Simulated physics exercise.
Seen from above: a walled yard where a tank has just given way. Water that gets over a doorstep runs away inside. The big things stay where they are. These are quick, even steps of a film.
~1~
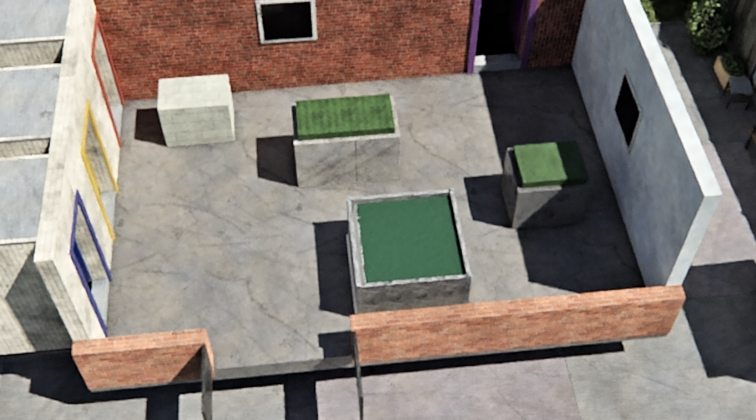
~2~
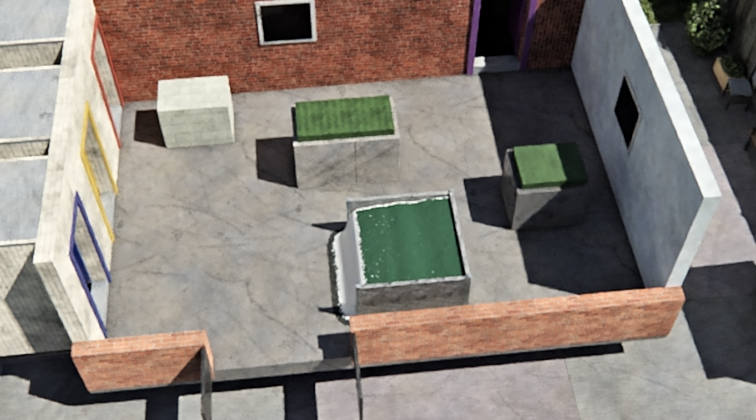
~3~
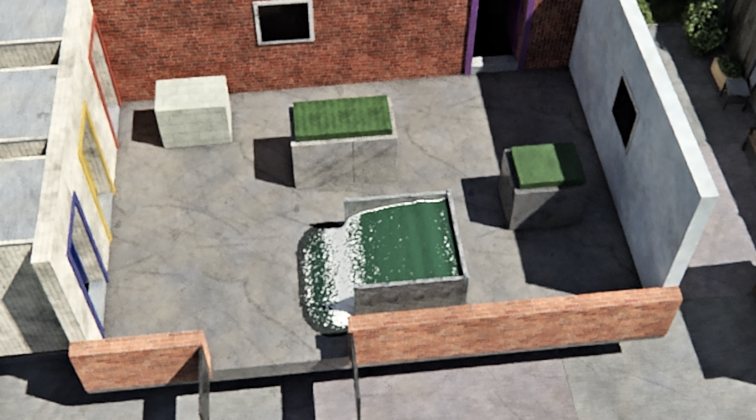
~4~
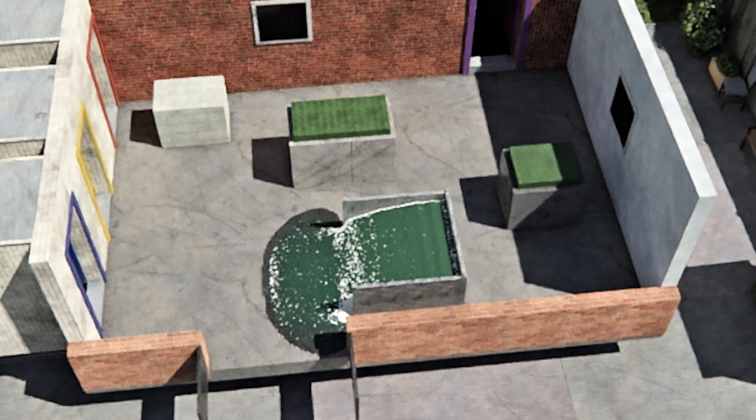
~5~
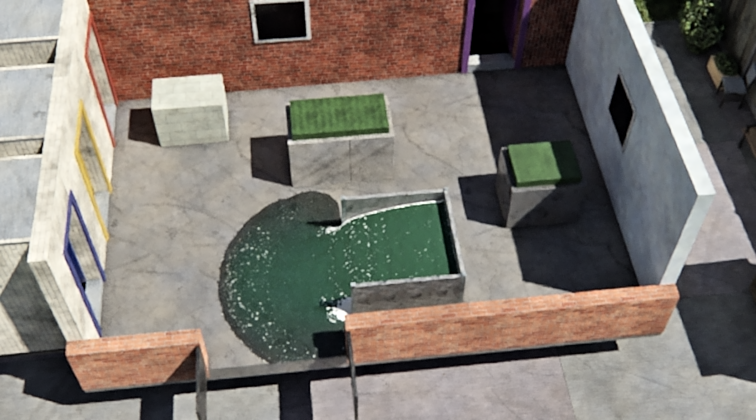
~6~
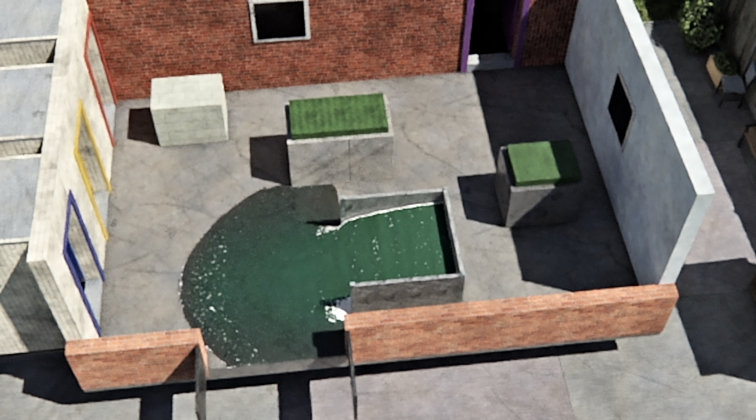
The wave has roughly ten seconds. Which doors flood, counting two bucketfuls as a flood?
In the end: The red door lets in a lot; the blue door lets in a lot; the purple door admits no more than that; the yellow door lets in a lot.
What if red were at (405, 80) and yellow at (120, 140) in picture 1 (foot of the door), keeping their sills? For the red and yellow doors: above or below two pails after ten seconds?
My reading: Red lets less in, yellow goes over.
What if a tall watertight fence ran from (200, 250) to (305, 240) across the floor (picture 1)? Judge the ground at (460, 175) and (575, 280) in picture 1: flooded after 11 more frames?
In turn: Not flooded, not flooded.
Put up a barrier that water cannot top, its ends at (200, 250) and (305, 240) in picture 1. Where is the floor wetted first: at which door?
That is the door marked blue.
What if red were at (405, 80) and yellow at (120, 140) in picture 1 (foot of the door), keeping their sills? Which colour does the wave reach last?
It is the door marked purple.
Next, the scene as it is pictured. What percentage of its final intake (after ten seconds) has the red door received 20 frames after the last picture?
Close to 5 %.
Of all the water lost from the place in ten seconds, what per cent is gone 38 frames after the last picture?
Some 85 per cent.
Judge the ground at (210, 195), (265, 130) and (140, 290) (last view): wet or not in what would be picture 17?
In that order: Covered, not flooded, wet.
A moment on, water covers 35 % of the floor; the red door not reached, the blue door over two buckets in, the purple door not reached, the yellow door wet at the sill, nothing in.
Next, water covers 40 % of the floor; the red door not reached, the blue door far over two buckets in, the purple door not reached, the yellow door over two buckets in.
Then, water covers 40 % of the floor; the red door under two buckets in, the blue door far over two buckets in, the purple door not reached, the yellow door far over two buckets in.
Later, water covers 50 % of the floor; the red door over two buckets in, the blue door far over two buckets in, the purple door not reached, the yellow door far over two buckets in.
In the end, water covers 60 % of the floor; the red door over two buckets in, the blue door far over two buckets in, the purple door wet at the sill, nothing in, the yellow door far over two buckets in.
